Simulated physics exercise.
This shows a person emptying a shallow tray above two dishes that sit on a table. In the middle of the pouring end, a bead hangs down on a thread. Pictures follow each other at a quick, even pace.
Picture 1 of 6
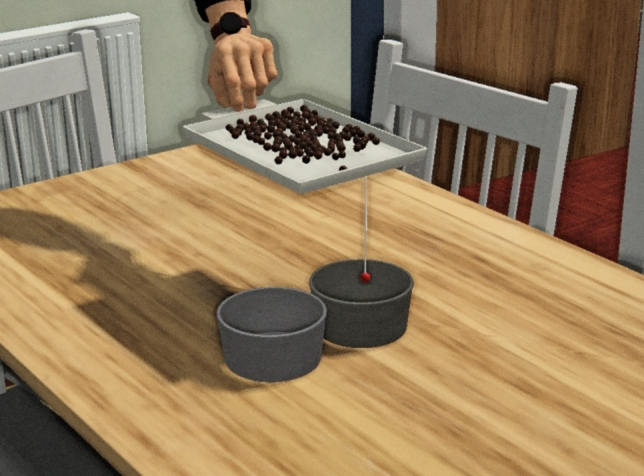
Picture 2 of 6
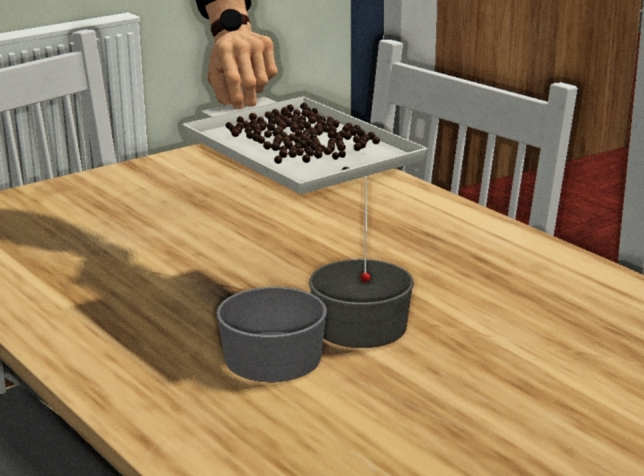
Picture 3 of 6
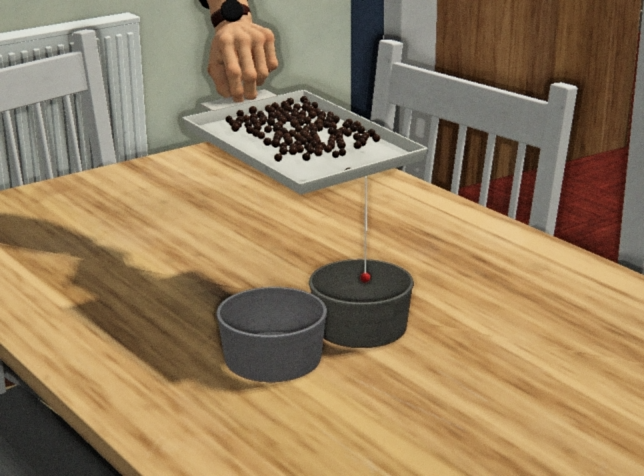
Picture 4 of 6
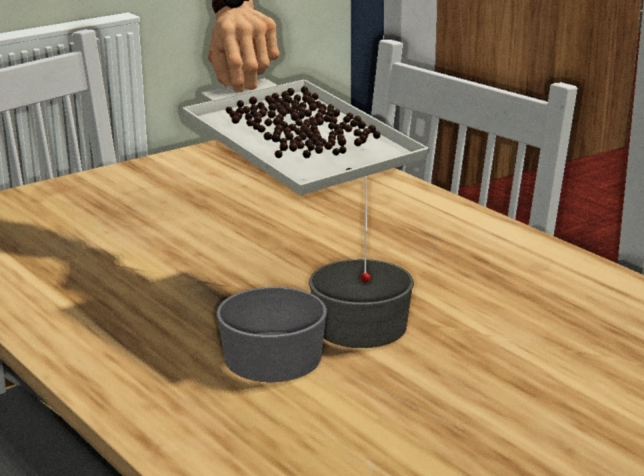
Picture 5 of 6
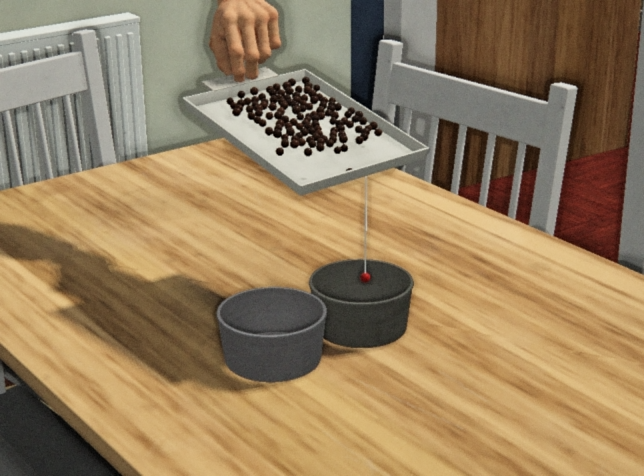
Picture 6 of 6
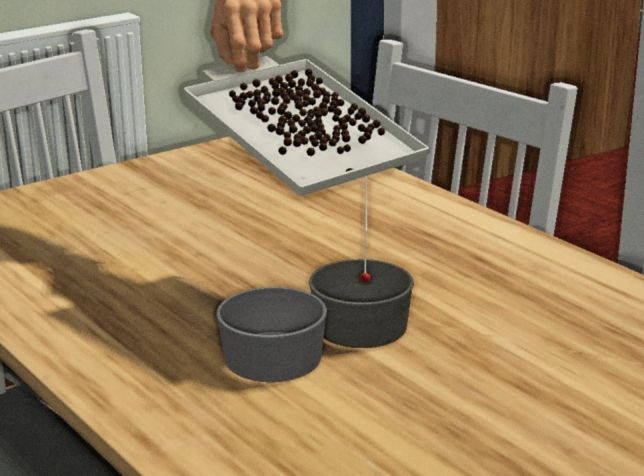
A hand held a shallow tray of chocolate balls above two dark dishes on a wooden table, then slowly tilted it a little toward its left front corner as the balls shifted slightly.
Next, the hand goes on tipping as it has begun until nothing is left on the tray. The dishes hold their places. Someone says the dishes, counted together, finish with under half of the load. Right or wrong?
Right.
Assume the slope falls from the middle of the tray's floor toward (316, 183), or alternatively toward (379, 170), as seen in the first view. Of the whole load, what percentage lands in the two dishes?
Close to 60 percent first and close to 0 percent second.
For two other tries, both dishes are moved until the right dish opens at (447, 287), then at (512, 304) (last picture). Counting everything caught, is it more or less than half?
In order, they'd catch a major share, and next a minor share.
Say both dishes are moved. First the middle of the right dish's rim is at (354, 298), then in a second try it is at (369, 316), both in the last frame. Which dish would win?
Trial one goes to the right of the two, trial two to the right of the two.
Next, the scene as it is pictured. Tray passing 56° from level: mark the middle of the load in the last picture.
Roughly at (355, 159).
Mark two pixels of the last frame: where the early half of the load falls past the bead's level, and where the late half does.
Starting near (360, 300), moving on to near (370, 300).
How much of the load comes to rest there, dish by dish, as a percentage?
Left dish: 0 per cent; right dish: 0 per cent.
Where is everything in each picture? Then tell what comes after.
In the first picture, corners of the pouring end (301, 181) and (423, 148), level; middle of the load (298, 135), chocolate balls; left dish (303, 350); right dish (393, 317); bead on its thread (365, 278).
In the second picture, corners of the pouring end (301, 181) and (423, 148), level; middle of the load (298, 133).
In the third picture, corners of the pouring end (301, 182) and (424, 148), tipped barely, lowest at the left corner; middle of the load (299, 129).
In the fourth picture, corners of the pouring end (301, 183) and (424, 148), tipped a little, lowest at the left corner; middle of the load (299, 123).
In the fifth picture, corners of the pouring end (302, 184) and (424, 147), tipped a little, lowest at the left corner; middle of the load (300, 117).
In the sixth picture, corners of the pouring end (302, 185) and (425, 147), tipped a little, lowest at the left corner; middle of the load (303, 113), almost all on the move; left dish (303, 350); right dish (393, 317).
Just after the last frame, tray tipped steeply; almost all on the tray; just a few outside both; about a tenth in the air.
A moment on, tray tipped right over; roughly a quarter on the tray; just a few in the left dish; just a few in the right dish; roughly half outside both; roughly a quarter in the air.
Further on, tray tipped past a quarter turn; about a tenth in the left dish; just a few in the right dish; almost all outside both.
When it is over, tray tipped past a quarter turn; about a tenth in the left dish; just a few in the right dish; almost all outside both.
